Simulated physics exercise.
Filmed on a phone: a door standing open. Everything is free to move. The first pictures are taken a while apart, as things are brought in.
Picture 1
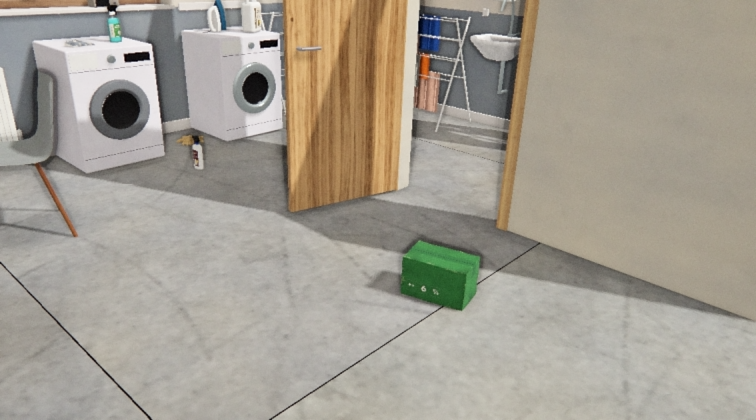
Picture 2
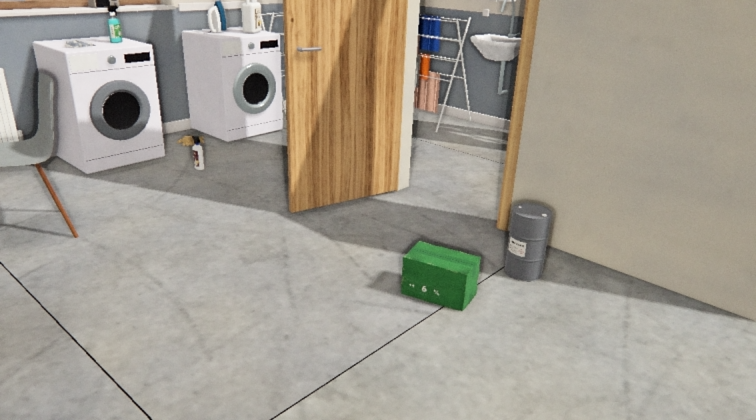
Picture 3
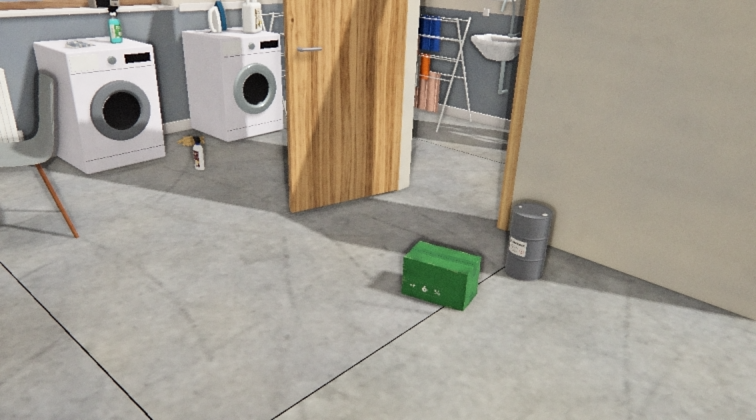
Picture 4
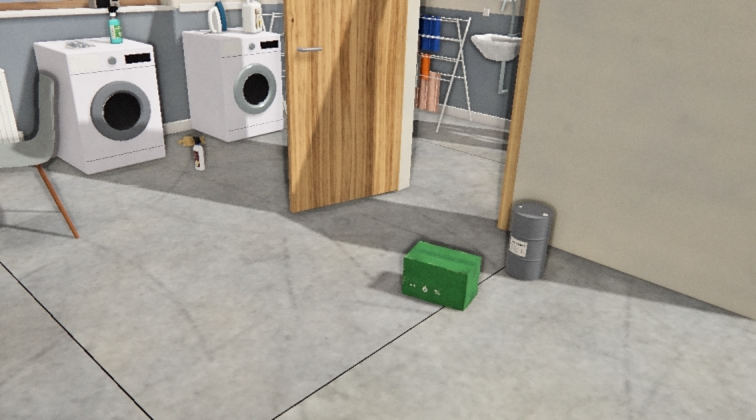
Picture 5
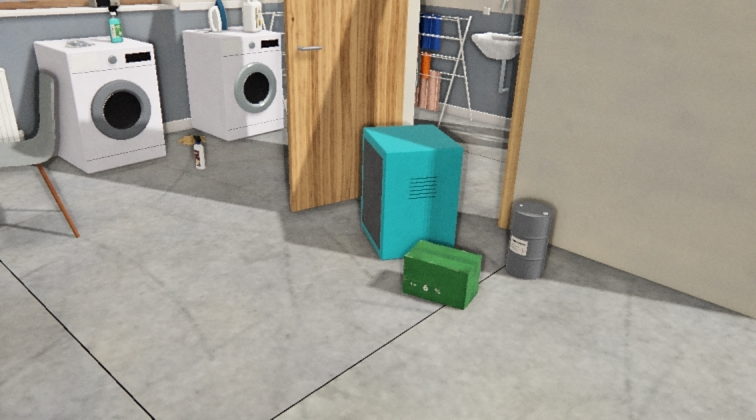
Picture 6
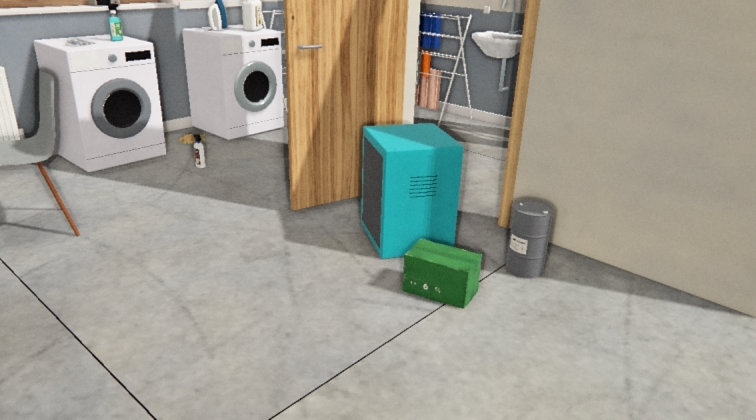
At the start, a wooden door stands wide open near two white washing machines, with a green box on the grey floor. A grey canister then appears to the right of the box, and later a turquoise appliance appears behind the box, in front of the door, which stays still.
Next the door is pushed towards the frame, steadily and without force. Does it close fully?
The door stops short.
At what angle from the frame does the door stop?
Some 70° open.
Then, 0.40 s on from there, door at 96°.
Then, 0.60 s on from there, door at 87°.
Then, 0.80 s on from there, door at 76°.
Then, 0.90 s on from there, door at 71°.
In the end, door at 70°; all 3 unmoved. At the end, from the last picture's camera, turquoise appliance near (410, 189).
